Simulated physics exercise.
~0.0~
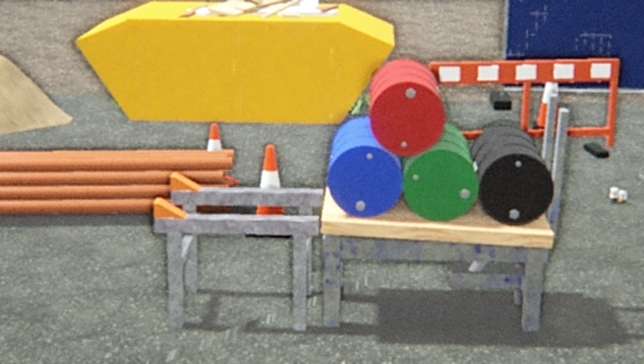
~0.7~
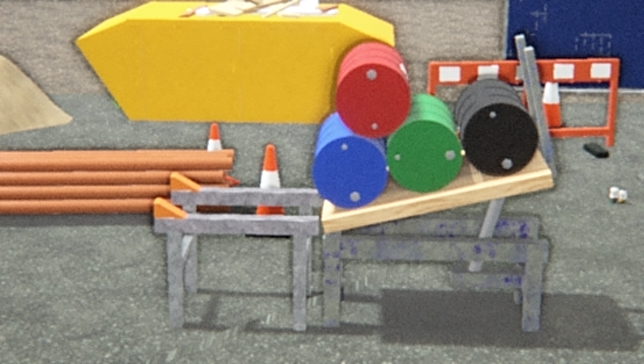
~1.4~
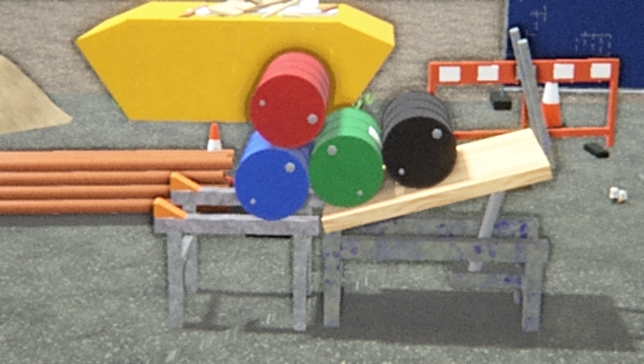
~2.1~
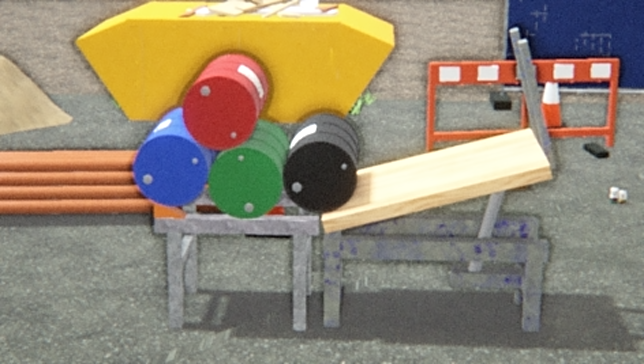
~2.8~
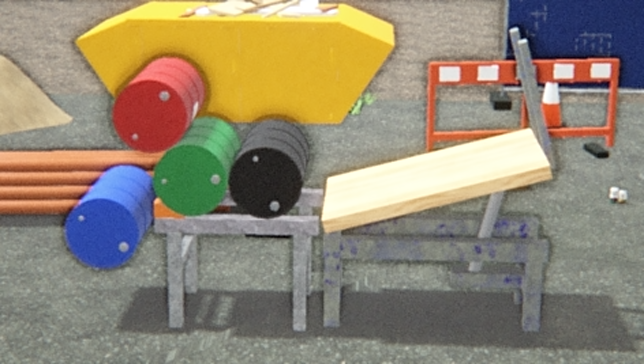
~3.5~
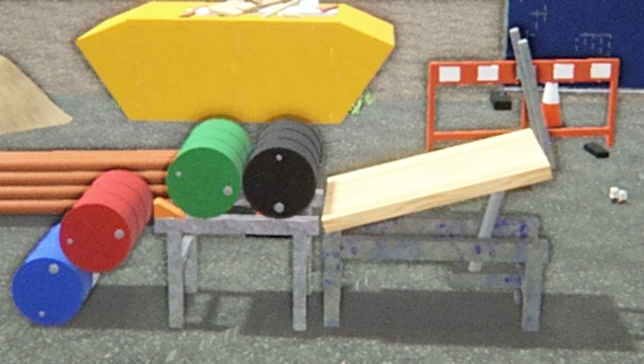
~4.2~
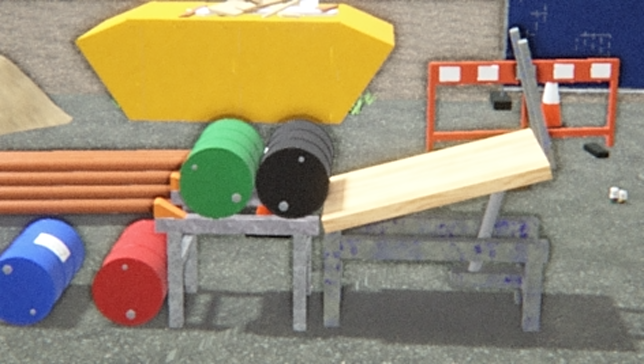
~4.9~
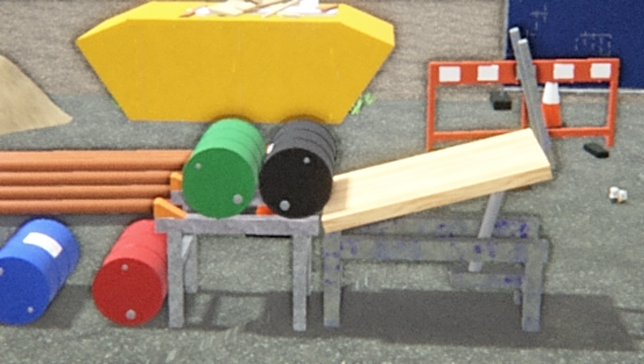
A wooden deck tilted up on its right side and four stacked drums rolled left onto a metal rack, where the blue and red ones tumbled over the end to the ground while the green and black ones stayed on top.
